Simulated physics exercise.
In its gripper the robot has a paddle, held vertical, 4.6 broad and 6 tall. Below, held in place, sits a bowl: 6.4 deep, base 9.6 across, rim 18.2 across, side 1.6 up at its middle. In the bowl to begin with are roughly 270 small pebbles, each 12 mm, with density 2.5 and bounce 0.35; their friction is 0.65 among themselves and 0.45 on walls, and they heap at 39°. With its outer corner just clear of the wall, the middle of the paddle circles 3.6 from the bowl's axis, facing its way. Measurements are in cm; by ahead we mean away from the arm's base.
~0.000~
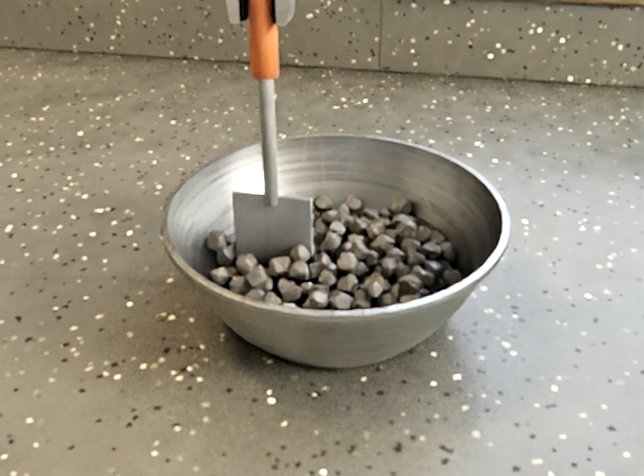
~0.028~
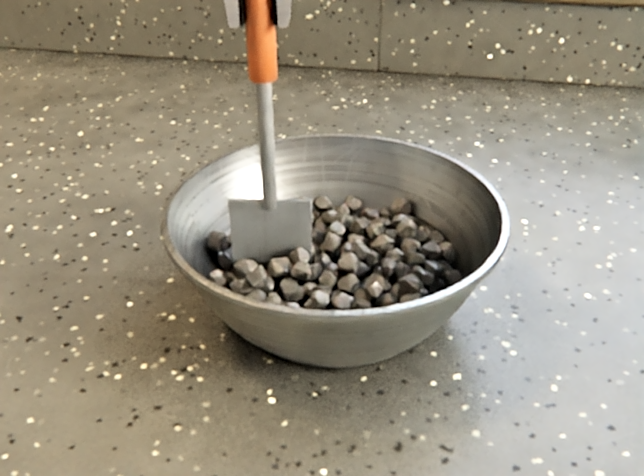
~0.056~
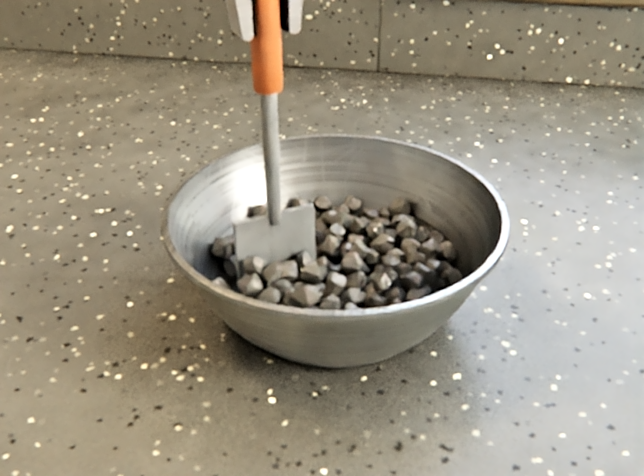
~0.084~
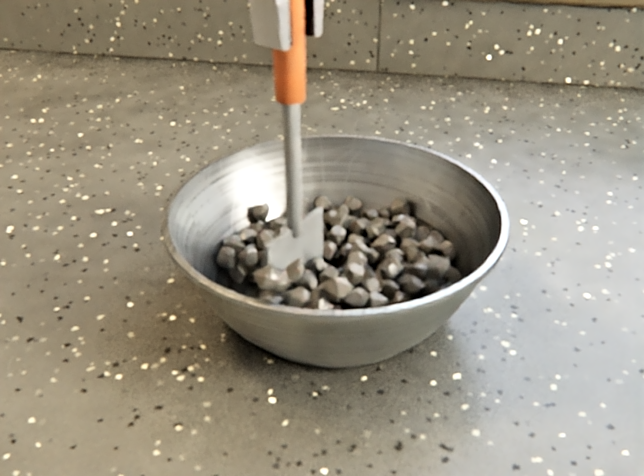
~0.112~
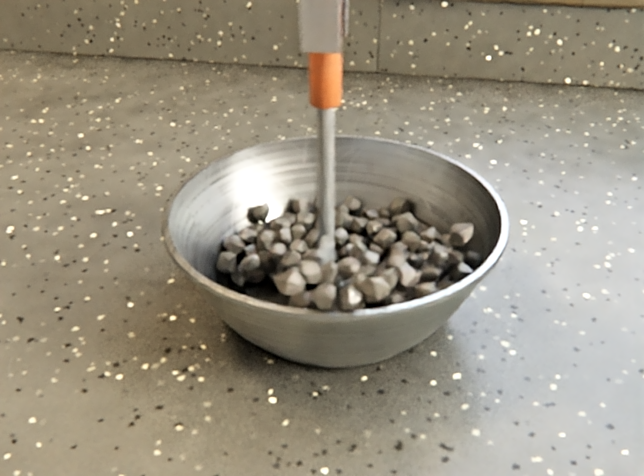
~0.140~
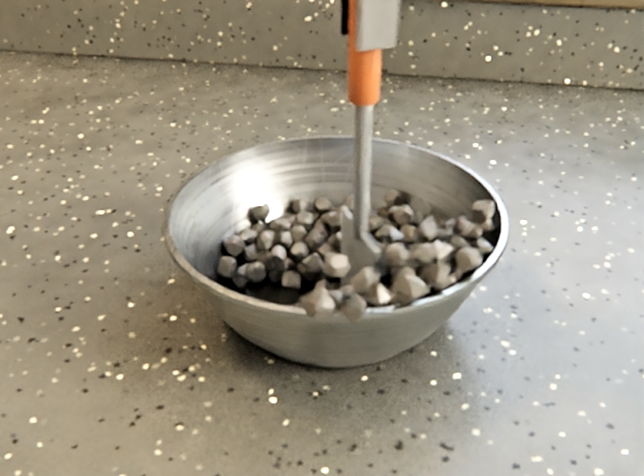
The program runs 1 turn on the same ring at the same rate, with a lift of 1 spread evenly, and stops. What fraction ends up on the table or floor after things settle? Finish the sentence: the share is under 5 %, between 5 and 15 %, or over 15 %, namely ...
The share is over 15 %.
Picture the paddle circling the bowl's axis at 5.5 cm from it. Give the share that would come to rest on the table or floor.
Roughly 0 percent, I'd expect.
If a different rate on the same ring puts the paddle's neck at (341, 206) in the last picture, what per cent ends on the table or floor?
Some 20 %.
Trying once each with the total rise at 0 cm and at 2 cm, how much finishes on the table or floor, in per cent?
It comes to about 35 per cent and about 25 per cent.
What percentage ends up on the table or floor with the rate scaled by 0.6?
I'd say about 5 %.
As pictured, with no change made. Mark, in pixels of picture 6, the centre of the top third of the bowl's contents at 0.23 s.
About (419, 184) in the last picture.
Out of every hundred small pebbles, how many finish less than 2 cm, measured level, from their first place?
Near 5 per cent of the pieces.
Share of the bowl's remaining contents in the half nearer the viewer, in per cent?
Around 60 per cent of what the bowl keeps.
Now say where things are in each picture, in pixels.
In the first picture, paddle neck at (270, 171), 0° round; upper third of the load around (335, 255), from x 215 to 450, top at y 205; 267 in the bowl.
In the second picture, paddle neck at (268, 176), 10° round; upper third of the load around (335, 259), from x 215 to 450, top at y 205.
In the third picture, paddle neck at (273, 189), 36° round; upper third of the load around (334, 275), from x 220 to 450, top at y 205.
In the fourth picture, paddle neck at (294, 201), 64° round; upper third of the load around (356, 286), from x 225 to 450, top at y 205.
In the fifth picture, paddle neck at (326, 206), 93° round; upper third of the load around (391, 280), from x 225 to 470, top at y 205; 266 in the bowl, 1 in flight or on the tool.
In the sixth picture, paddle neck at (361, 203), 121° round; upper third of the load around (418, 261), from x 225 to 485, top at y 200; 265 in the bowl, 2 in flight or on the tool.
After 0.23 s, 208° round, highest piece 10 above the table; 244 in the bowl, 1 on the table or floor, 22 in flight or on the tool.
After 0.31 s, 296° round, highest piece 11 above the table; 221 in the bowl, 18 on the table or floor, 28 in flight or on the tool.
After 0.56 s, 0° round, highest piece 6 above the table; 200 in the bowl, 67 on the table or floor.
After 1.26 s, 0° round, highest piece 5 above the table; 200 in the bowl, 67 on the table or floor.
At rest, 200 in the bowl, 67 on the table or floor. That is 25 % on the table or floor.
